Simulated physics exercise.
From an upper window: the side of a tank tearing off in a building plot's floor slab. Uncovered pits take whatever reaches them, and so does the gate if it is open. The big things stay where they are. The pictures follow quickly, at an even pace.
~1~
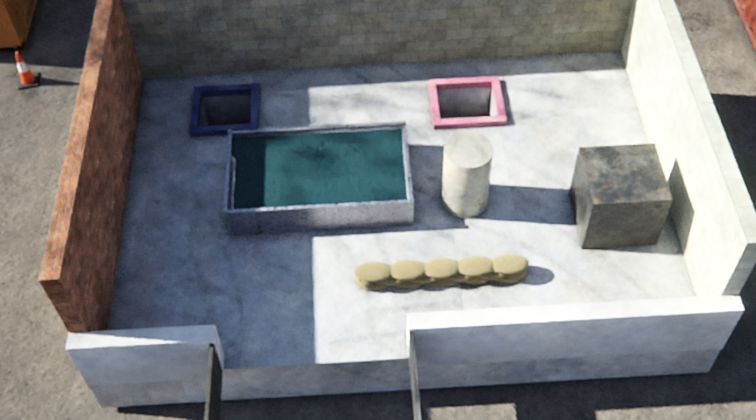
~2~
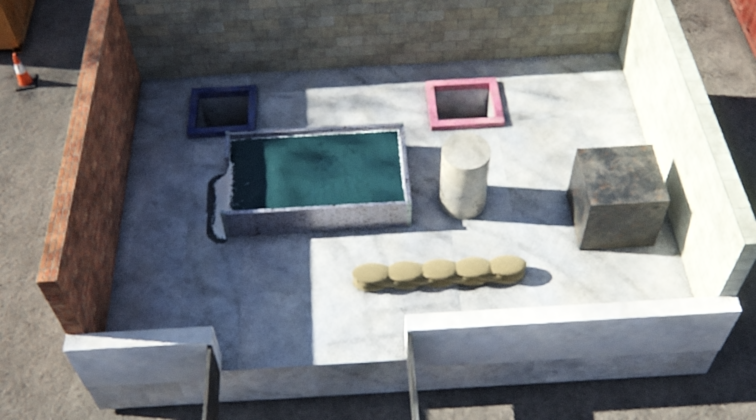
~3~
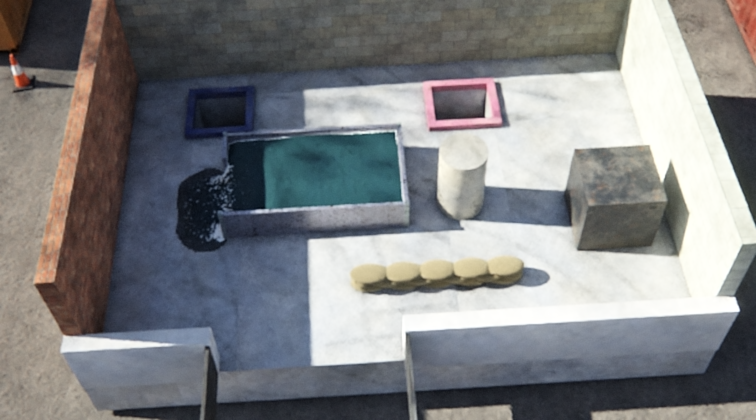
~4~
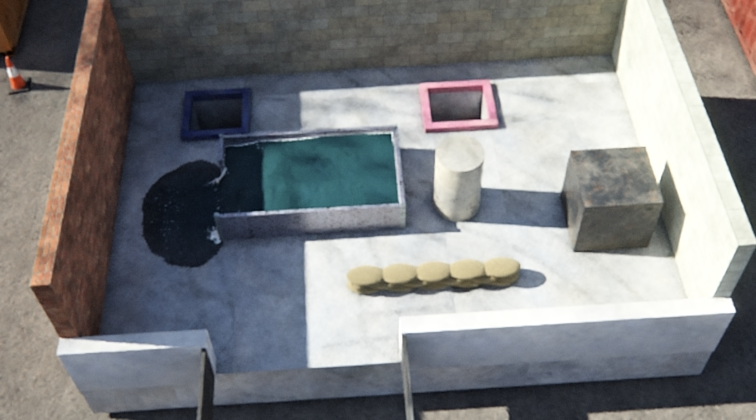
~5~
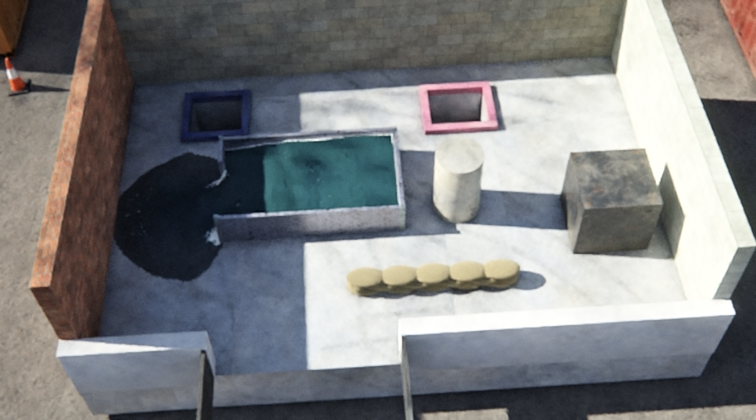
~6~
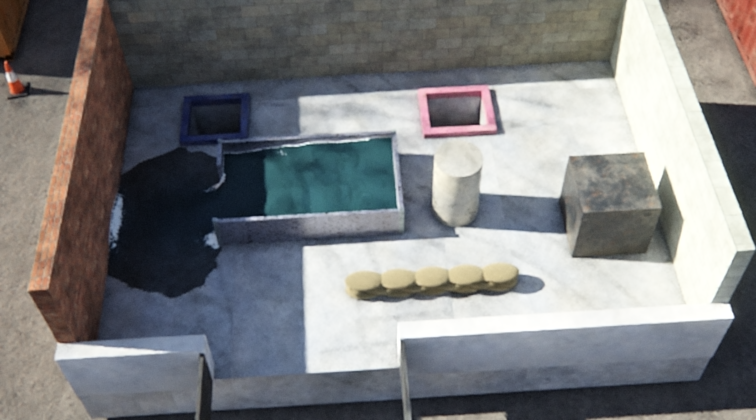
To begin with, an open tank of green water stands whole and still on a walled floor slab, near a pale cylinder and a grey block. Its left side tears open and dark water pours out through the gap, spreading leftward in a widening pool that reaches the reddish brick wall.
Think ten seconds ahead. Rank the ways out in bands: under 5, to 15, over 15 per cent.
In the end: The gate takes from 5 to 15 %; the pink pit takes not even 5 %; the blue pit takes not even 5 %.
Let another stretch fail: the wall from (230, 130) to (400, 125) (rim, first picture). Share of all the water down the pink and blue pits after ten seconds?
Roughly, in per cent: Pink 4, blue 8.
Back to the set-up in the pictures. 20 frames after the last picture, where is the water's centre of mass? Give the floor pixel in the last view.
Roughly at (219, 220).
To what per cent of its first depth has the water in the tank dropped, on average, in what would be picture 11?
I make it 74 per cent.
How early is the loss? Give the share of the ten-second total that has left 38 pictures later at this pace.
I make it 45 per cent.
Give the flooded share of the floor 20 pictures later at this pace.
About 30 per cent.
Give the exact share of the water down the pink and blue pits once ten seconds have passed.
Near 0 and 2 in a hundred.
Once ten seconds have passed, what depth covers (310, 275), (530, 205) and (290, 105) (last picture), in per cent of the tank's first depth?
In turn 12, 8 and 4 in a hundred.
A moment on, water covers 10 % of the floor; the gate 0 %, the pink pit 0 %, the blue pit 0 %.
Next, water covers 15 % of the floor; the gate 0 %, the pink pit 0 %, the blue pit 0 %.
Then, water covers 30 % of the floor; the gate 0 %, the pink pit 0 %, the blue pit 0 %.
Later, water covers 60 % of the floor; the gate 4 %, the pink pit 0 %, the blue pit 1 %.
In the end, water covers 75 % of the floor; the gate 10 %, the pink pit 0 %, the blue pit 1 %.
